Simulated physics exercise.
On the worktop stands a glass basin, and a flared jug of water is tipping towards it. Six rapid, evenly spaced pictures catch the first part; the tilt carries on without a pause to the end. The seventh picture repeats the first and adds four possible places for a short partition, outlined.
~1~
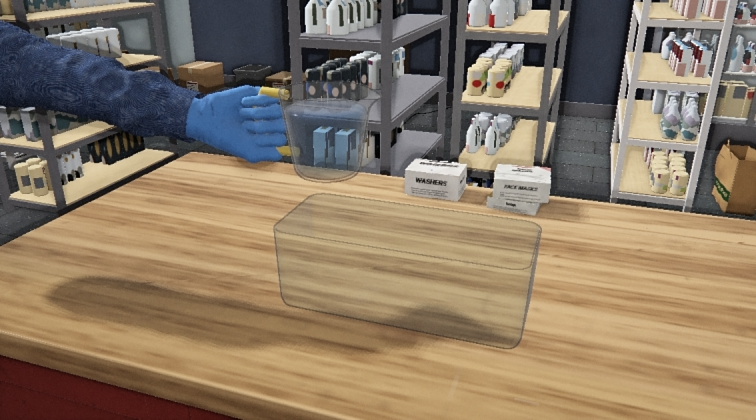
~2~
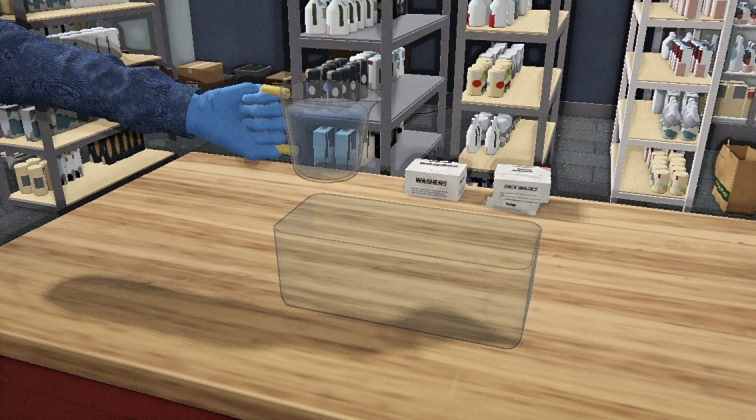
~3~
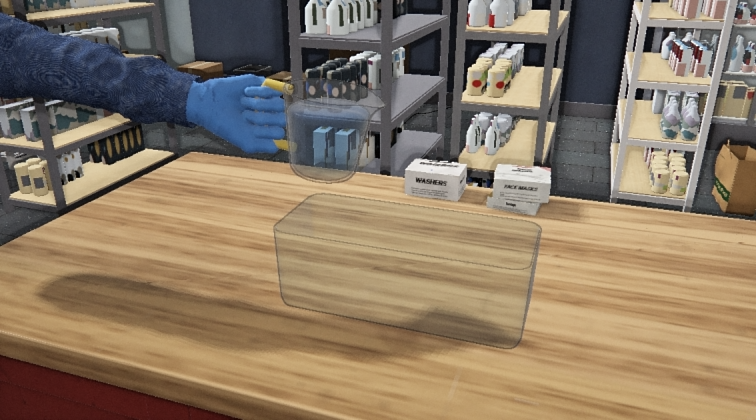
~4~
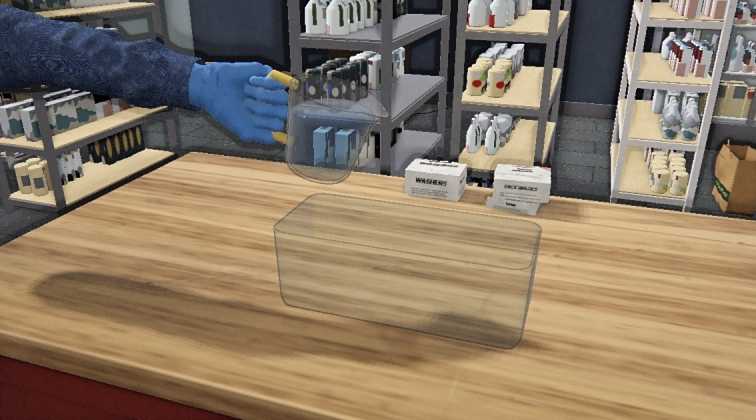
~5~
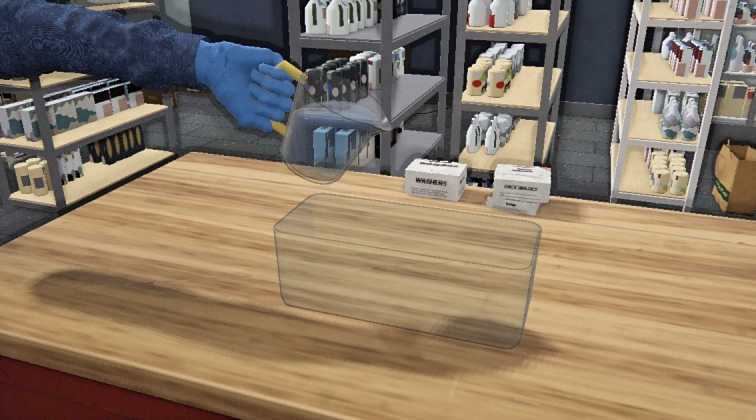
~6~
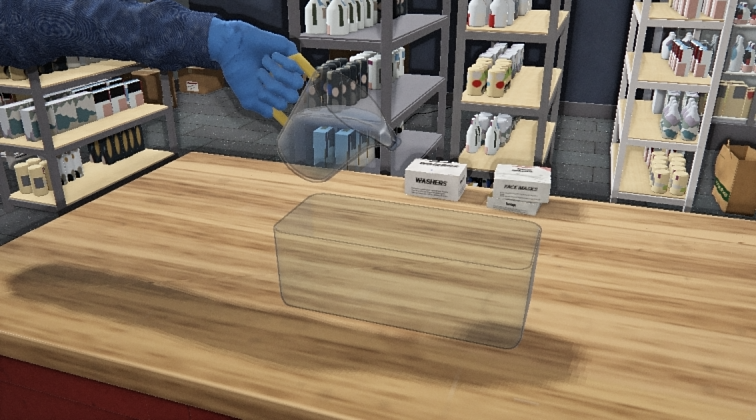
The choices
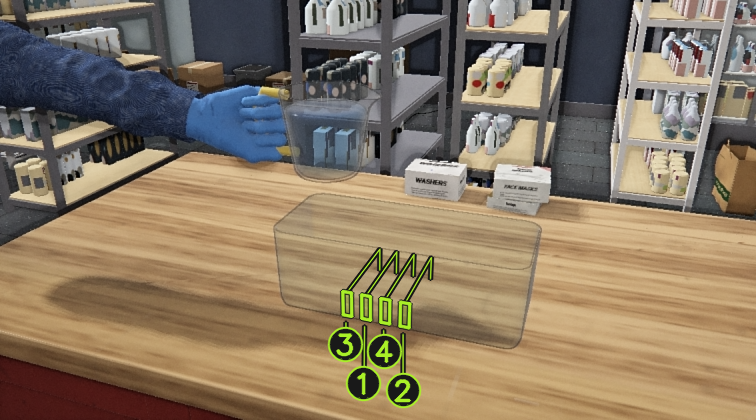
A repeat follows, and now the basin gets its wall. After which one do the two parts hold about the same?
Place 2.
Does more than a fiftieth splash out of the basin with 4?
No.
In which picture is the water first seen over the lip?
Picture 6.
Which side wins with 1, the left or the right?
The right one.
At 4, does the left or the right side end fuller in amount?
The right one.
In lime, 1 at (364, 326); 2 at (403, 334); 3 at (345, 322); 4 at (383, 330).
With 1, about 5 % ends left of the wall and 94 % right of it.
With 2, about 46 % ends left of the wall and 53 % right of it.
With 3, about 4 % ends left of the wall and 95 % right of it.
With 4, about 10 % ends left of the wall and 89 % right of it.
